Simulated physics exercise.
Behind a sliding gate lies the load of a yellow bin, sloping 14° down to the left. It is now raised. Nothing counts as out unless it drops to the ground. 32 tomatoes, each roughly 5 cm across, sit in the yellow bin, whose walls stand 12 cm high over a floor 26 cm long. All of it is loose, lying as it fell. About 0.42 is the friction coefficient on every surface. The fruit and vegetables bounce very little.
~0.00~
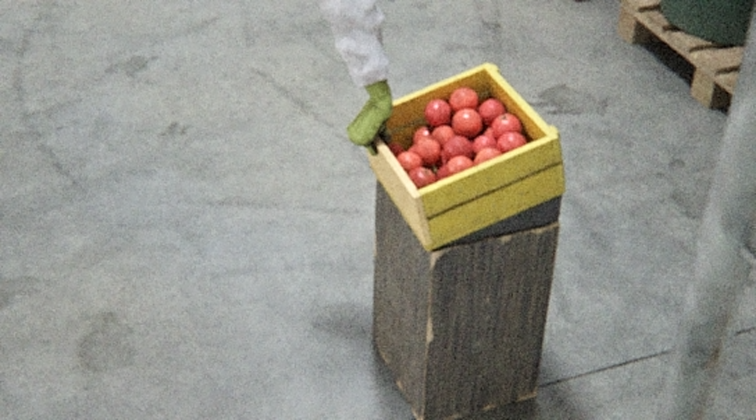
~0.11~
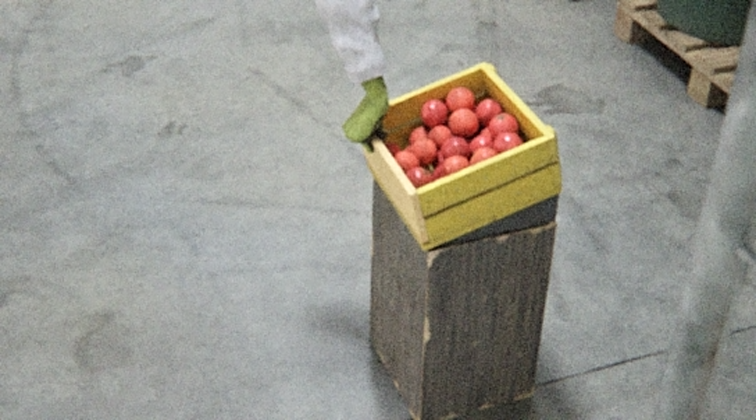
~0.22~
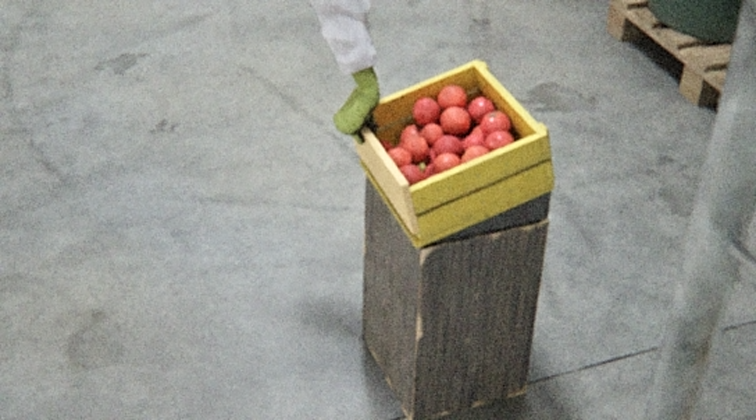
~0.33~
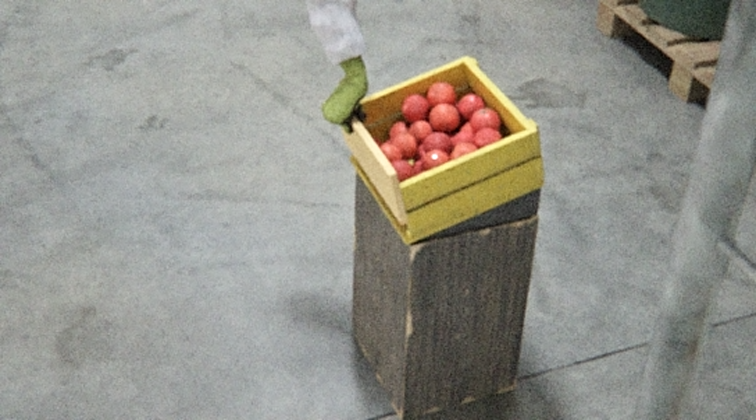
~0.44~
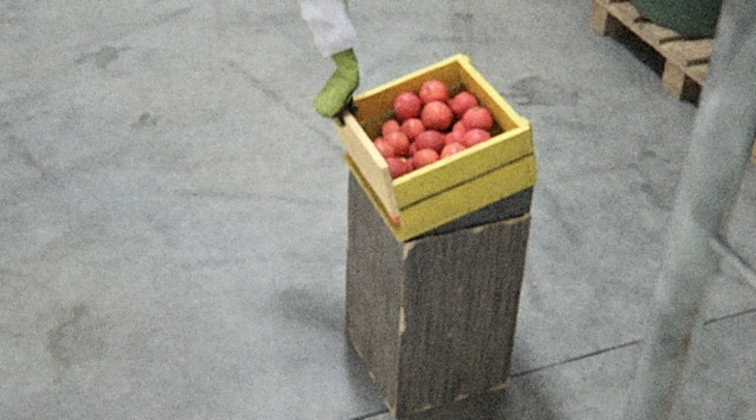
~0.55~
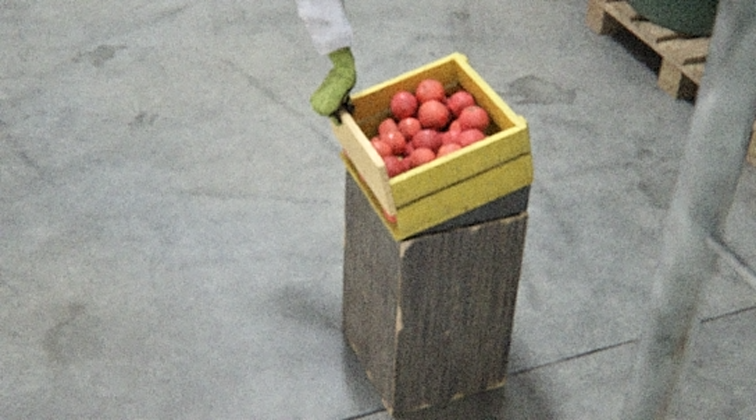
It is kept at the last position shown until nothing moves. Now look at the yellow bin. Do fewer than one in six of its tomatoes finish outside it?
Yes, fewer than one in six do.
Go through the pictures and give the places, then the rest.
In the first picture (places track the rim corner closest to us here), yellow bin (419, 193); gap 0 cm; none in free fall.
The second picture shows yellow bin (416, 192); gap 1 cm.
The third picture shows yellow bin (409, 190); gap 2 cm.
The fourth picture shows yellow bin (399, 186); gap 4 cm.
The fifth picture shows yellow bin (392, 184); gap 5 cm.
The sixth picture shows yellow bin (389, 183); gap 5 cm; none in free fall.
After 0.95 s, the yellow bin has all 32.
After 1.46 s, the yellow bin has all 32.
After 2.17 s, the yellow bin has all 32.
When it is over (at 3.08 s), the yellow bin has all 32. Asked share, 0 of 32, 0 per cent.
